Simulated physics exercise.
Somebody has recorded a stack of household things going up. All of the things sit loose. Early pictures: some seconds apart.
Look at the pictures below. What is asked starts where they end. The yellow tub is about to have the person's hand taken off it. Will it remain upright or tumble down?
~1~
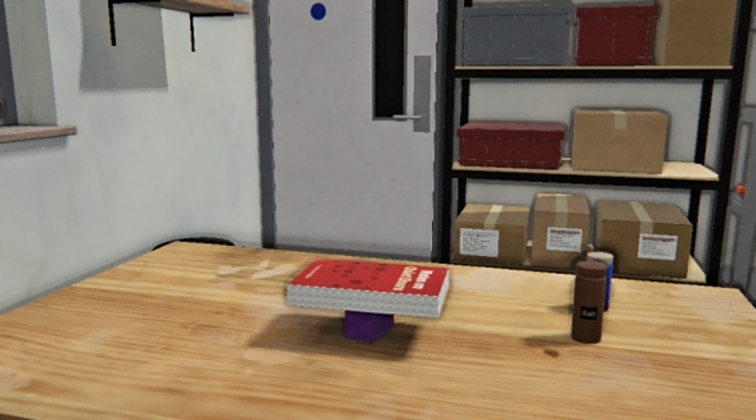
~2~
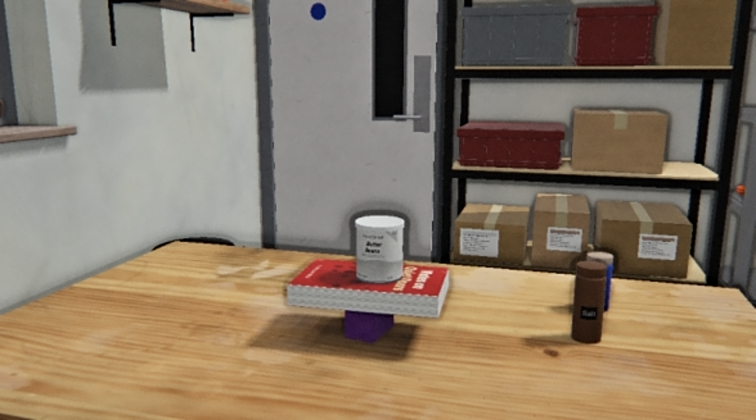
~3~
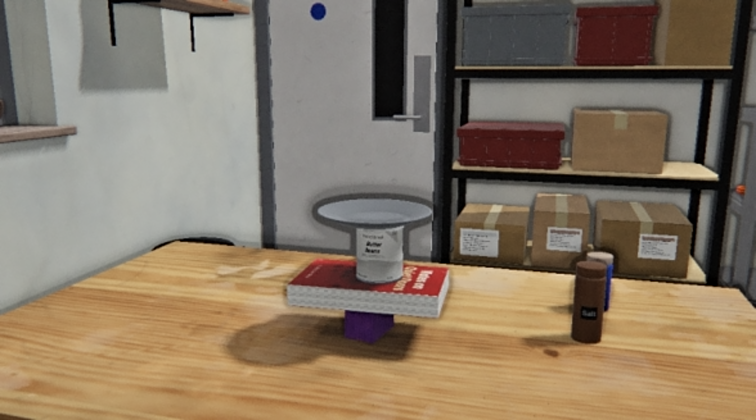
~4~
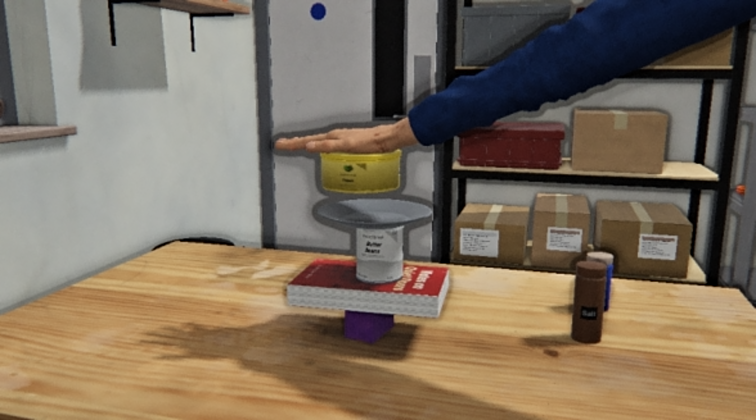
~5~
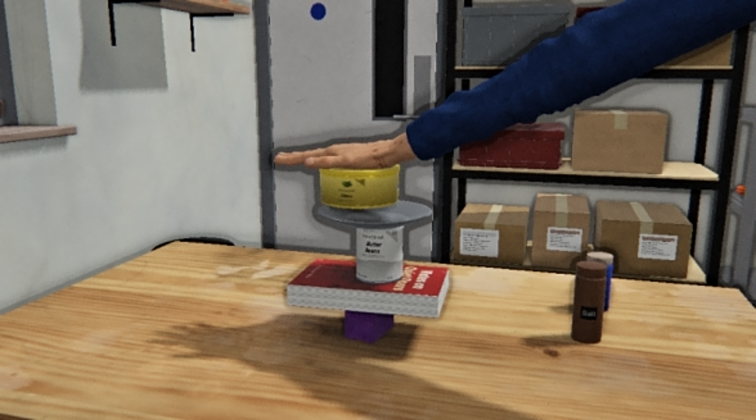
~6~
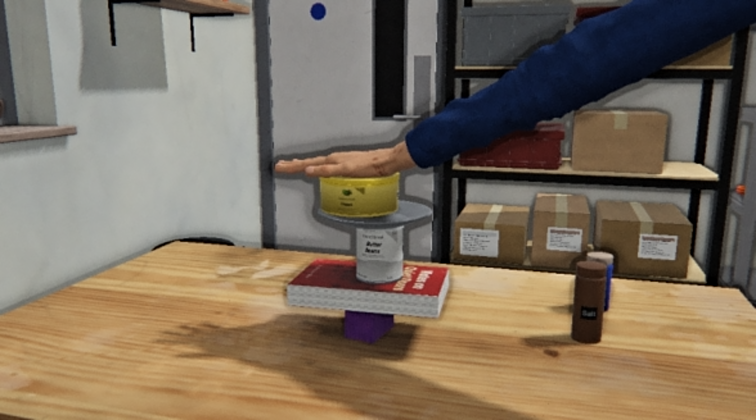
The stack remains upright.
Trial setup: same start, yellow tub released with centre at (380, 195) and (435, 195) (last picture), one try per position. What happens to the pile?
Try one: It stands firm; try two: It topples.
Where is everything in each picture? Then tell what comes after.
In the first picture, the last thing is not in view yet; red book (372, 286).
In the second picture, the last thing is not in view yet; purple block (370, 314).
In the third picture, the last thing is not in view yet; grey plate (375, 216).
In the fourth picture, on its way; yellow tub (361, 169); red book (372, 286).
In the fifth picture, on its way; yellow tub (359, 183); purple block (370, 314).
In the sixth picture, in place under the hand; yellow tub (359, 192).
Then, 0.40 s past the last view, nothing moves.
Then, 1.20 s past the last view, yellow tub resting near (359, 192).
Finally, all 7 still in place. Final places as the last picture's camera would see them, yellow tub near (359, 192). The pile stays up.
